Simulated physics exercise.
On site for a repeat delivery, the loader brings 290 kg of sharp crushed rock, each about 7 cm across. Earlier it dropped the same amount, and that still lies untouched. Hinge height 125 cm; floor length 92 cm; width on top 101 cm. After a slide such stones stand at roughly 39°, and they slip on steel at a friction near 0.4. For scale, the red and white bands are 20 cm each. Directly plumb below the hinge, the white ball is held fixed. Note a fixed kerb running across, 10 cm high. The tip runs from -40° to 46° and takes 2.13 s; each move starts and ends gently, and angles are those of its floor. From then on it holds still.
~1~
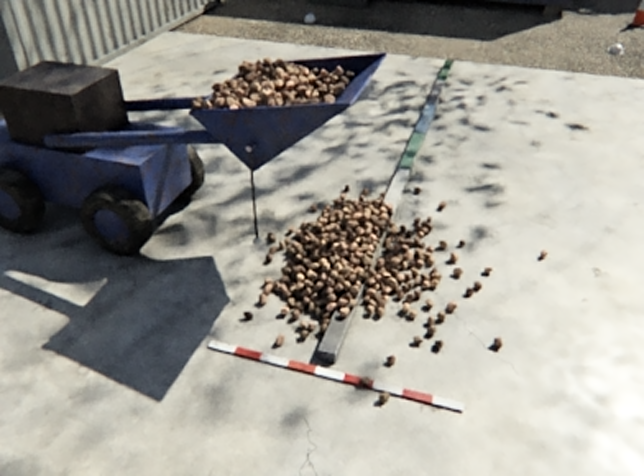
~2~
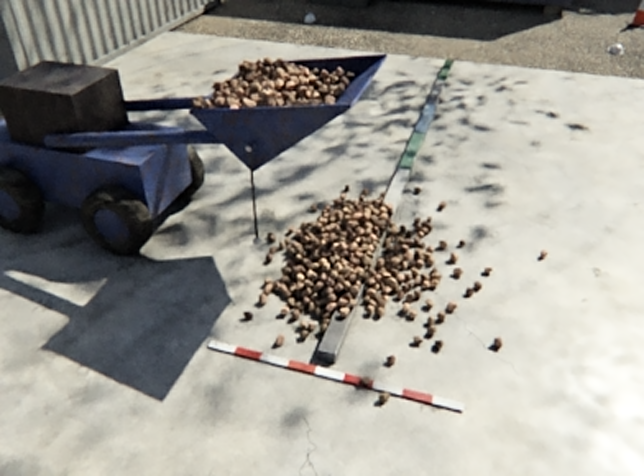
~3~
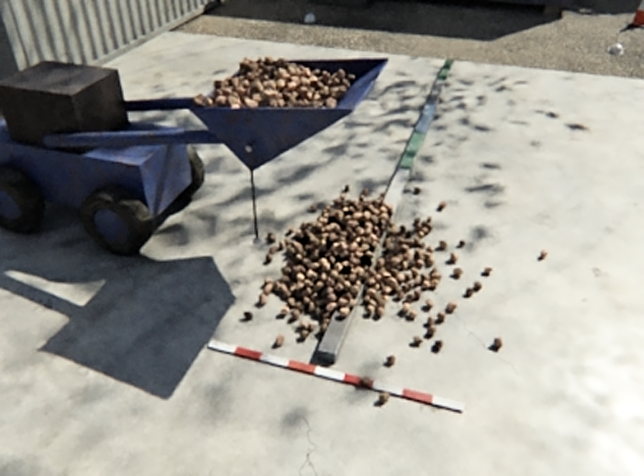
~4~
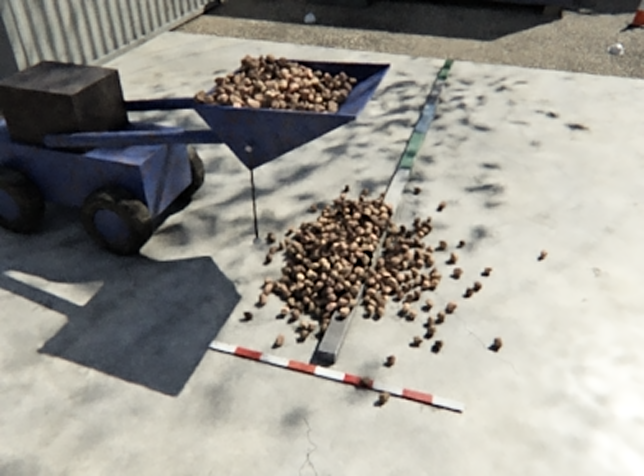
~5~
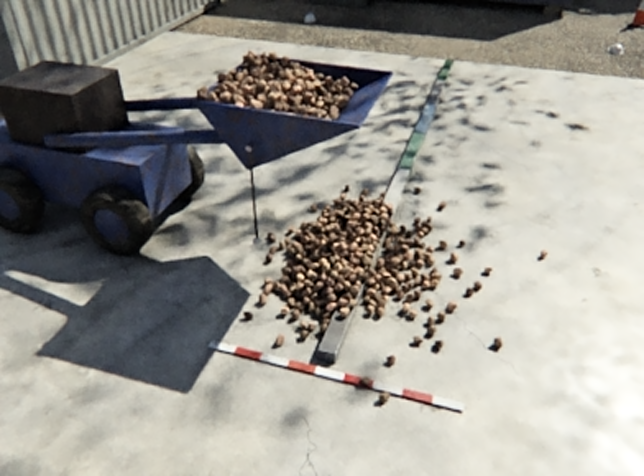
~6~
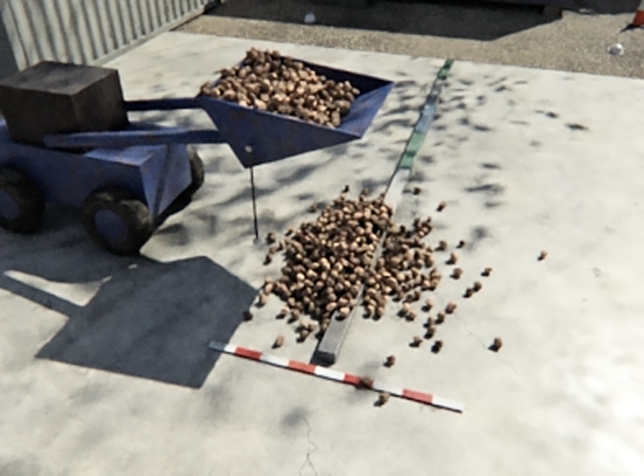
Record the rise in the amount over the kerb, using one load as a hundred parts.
Rise: About 75 parts in every hundred.
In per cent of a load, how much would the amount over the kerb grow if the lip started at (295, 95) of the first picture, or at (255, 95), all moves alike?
About 5 and 0 per cent.
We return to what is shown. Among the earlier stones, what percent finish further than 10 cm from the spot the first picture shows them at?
I'd put it at about 10 per cent.
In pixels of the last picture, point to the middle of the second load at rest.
Around (395, 259) in the last picture.
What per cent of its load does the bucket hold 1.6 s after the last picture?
Some 15 percent, roughly.
Then, 1.0 s after the last picture the floor is at 33°; in per cent of one load, 99 in the bucket, 82 on this side of the kerb, 18 over the kerb; the foremost stones are at (481, 281).
Then, 1.6 s after the last picture the floor is at 46°; in per cent of one load, 15 in the bucket, 127 on this side of the kerb, 58 over the kerb; the foremost stones are at (482, 289).
Then, 2.0 s after the last picture the floor is at 46°; in per cent of one load, 0 in the bucket, 112 on this side of the kerb, 88 over the kerb; the foremost stones are at (512, 291).
Then, 4.5 s after the last picture the floor is at 46°; in per cent of one load, 0 in the bucket, 107 on this side of the kerb, 93 over the kerb; the foremost stones are at (527, 293). Net gain over the kerb, 75.
